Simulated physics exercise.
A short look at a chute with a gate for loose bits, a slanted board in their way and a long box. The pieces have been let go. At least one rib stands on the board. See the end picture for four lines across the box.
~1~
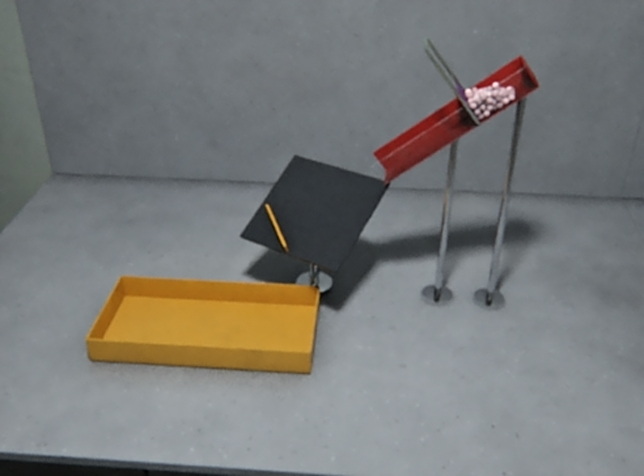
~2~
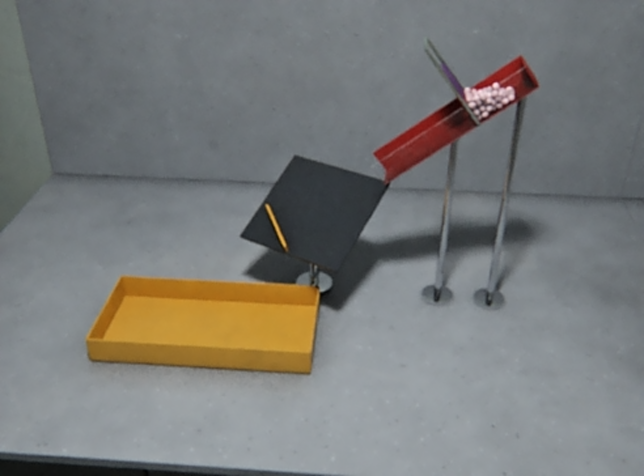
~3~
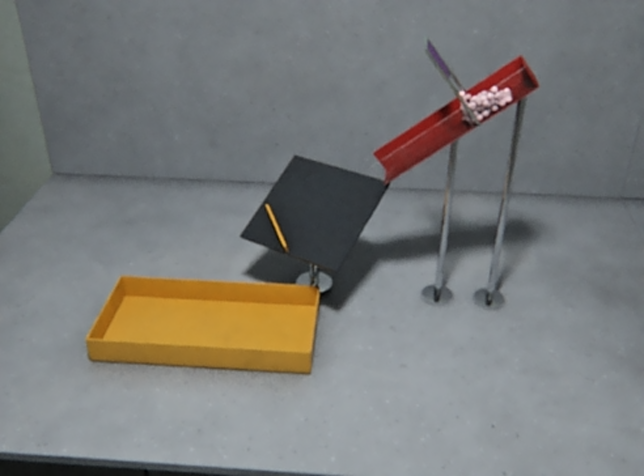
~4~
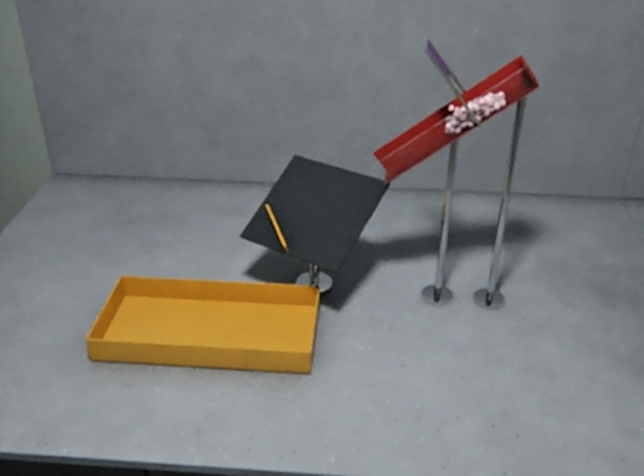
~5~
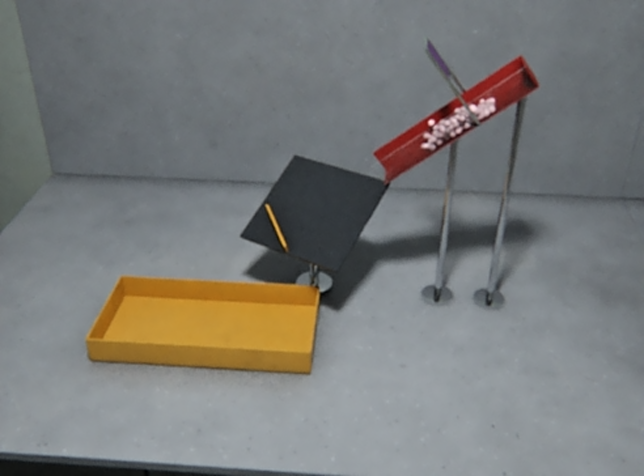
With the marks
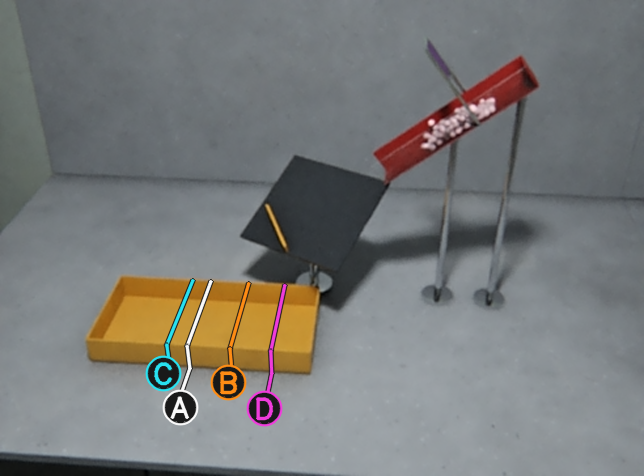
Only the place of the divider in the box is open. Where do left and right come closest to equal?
D works best here.
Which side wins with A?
More lands on the right.
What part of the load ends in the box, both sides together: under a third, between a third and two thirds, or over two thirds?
It is over two thirds.
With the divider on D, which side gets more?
The right side.
On the marked copy, line A crosses the front rim at (187, 345); line B crosses the front rim at (230, 347); line C crosses the front rim at (167, 344); line D crosses the front rim at (270, 350).
Choosing A, of what is caught, only a few on the left of the divider, all but a few on the right.
Choosing B, of what is caught, a small share on the left of the divider, all but a few on the right.
Choosing C, of what is caught, only a few on the left of the divider, all but a few on the right.
Choosing D, of what is caught, close to a third on the left of the divider, close to two thirds on the right.
